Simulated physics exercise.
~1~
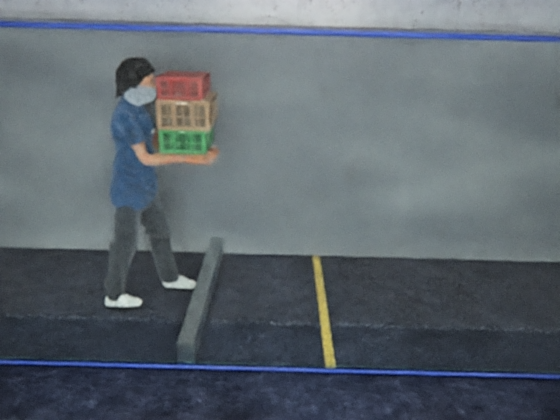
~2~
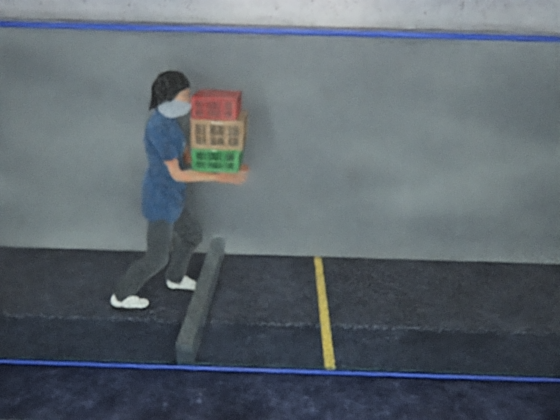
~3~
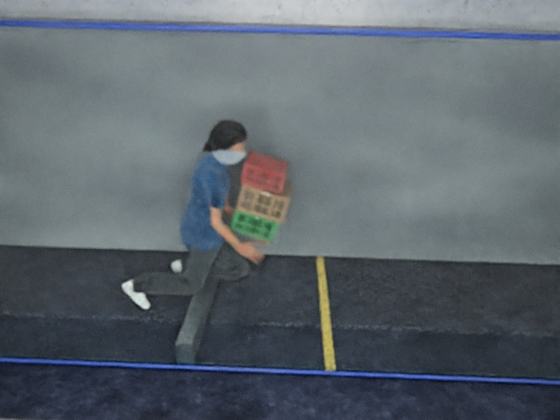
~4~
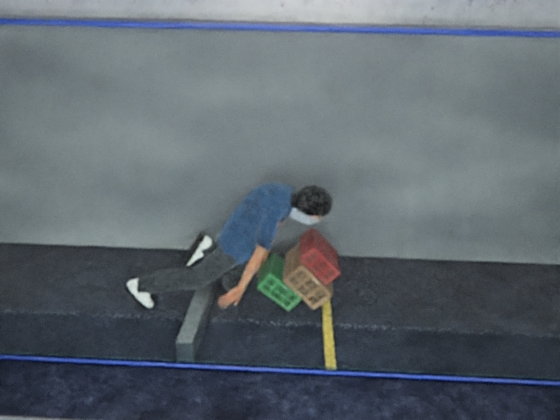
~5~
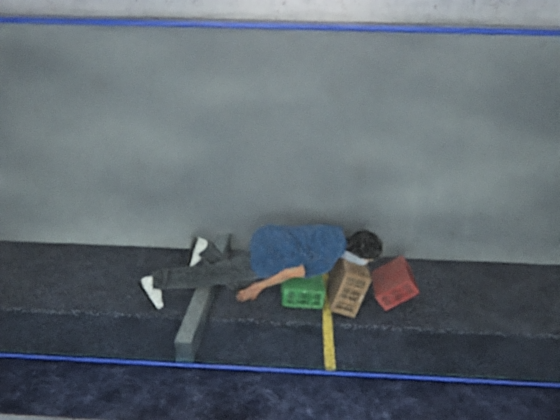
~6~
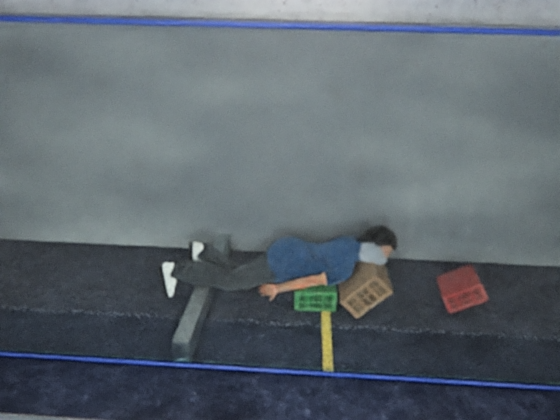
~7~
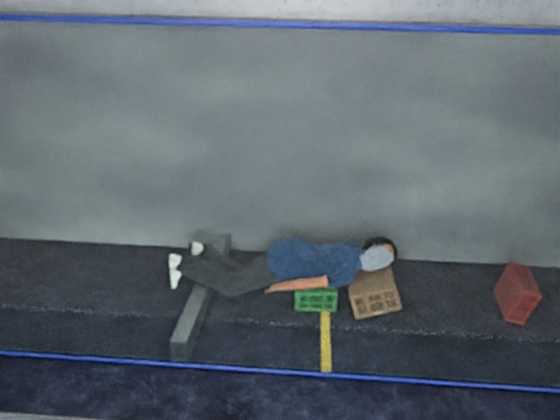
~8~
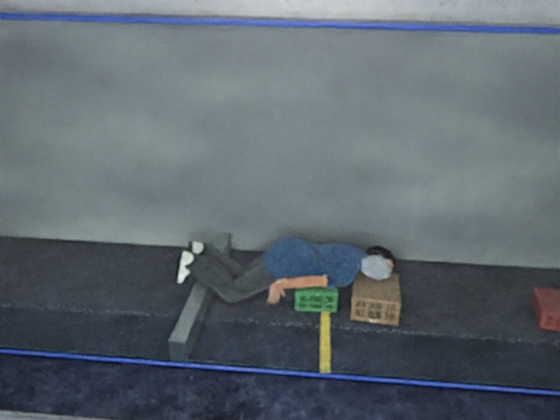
The footage shows a masked person in a blue shirt carrying stacked red, brown and green crates rightward, then pitching forward over a low rail and dropping them. The person ends lying face-down, head past the yellow line, with the red crate tumbling farthest right and the green crate nearest.
